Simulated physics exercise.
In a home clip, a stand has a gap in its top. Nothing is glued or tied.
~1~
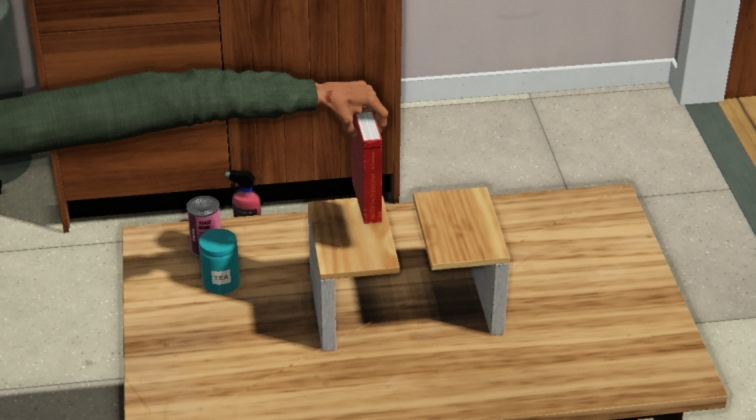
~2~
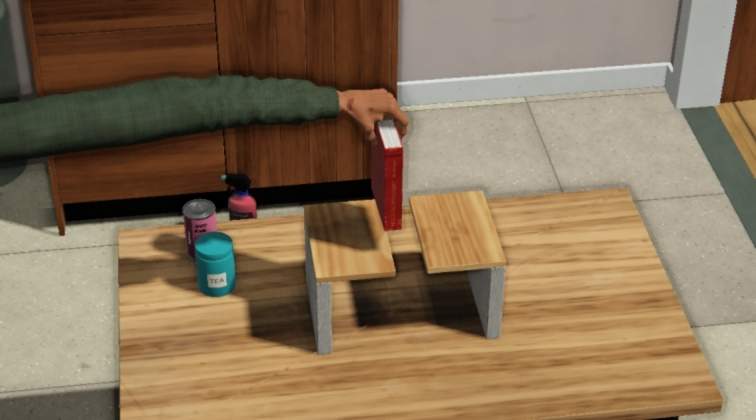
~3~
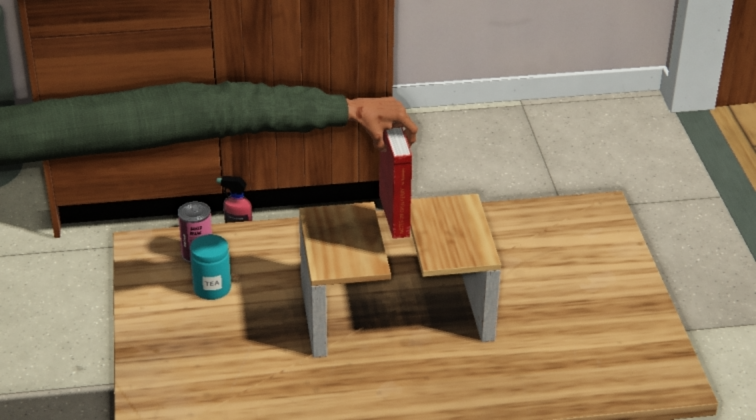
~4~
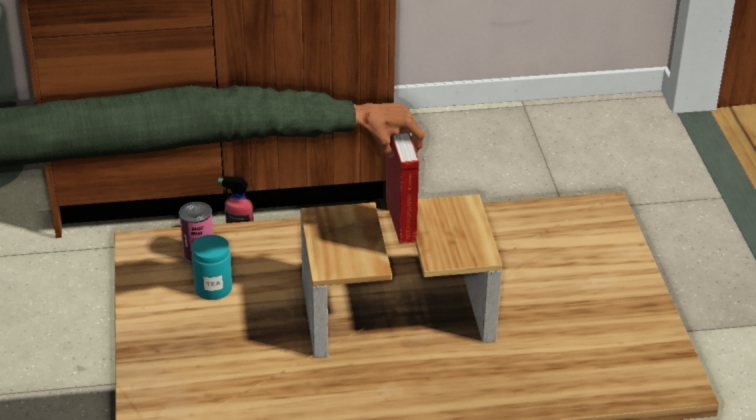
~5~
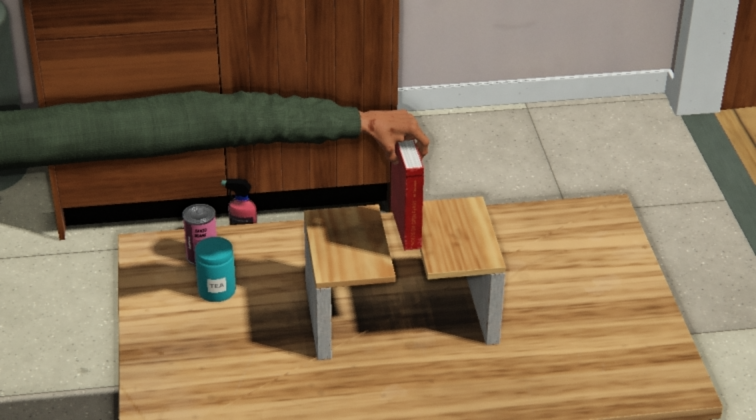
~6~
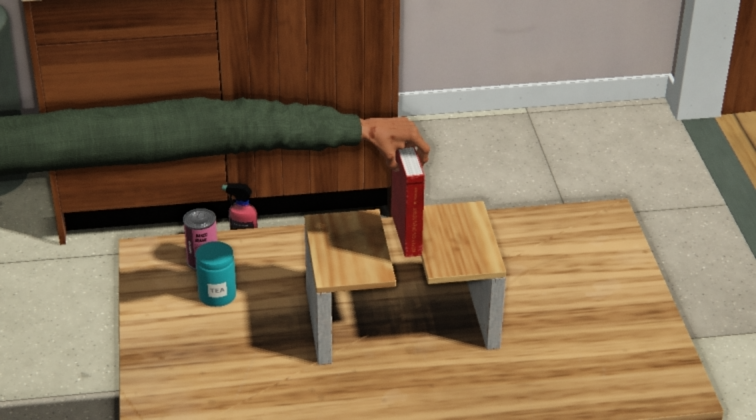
The footage shows a hand in a green sleeve holding a red book upright above a wooden-topped stand, moving it a short way right and slightly down until it is held over the gap, beside a pink tin and teal canister.
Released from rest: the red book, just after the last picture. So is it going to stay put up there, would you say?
Well, it makes it down to the table in the end.
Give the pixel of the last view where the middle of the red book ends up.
Looks like it settles somewhere around (405, 283).
Then, 0.20 s past the last view, red book displaced a little near (407, 215).
Then, 0.30 s past the last view, red book displaced about its own width near (406, 271).
Then, 0.40 s past the last view, red book displaced about its own width near (405, 278).
Finally, moved from the start, red book; the other 2 still in place. Final places as the last picture's camera would see them, red book near (405, 283). The book drops through.
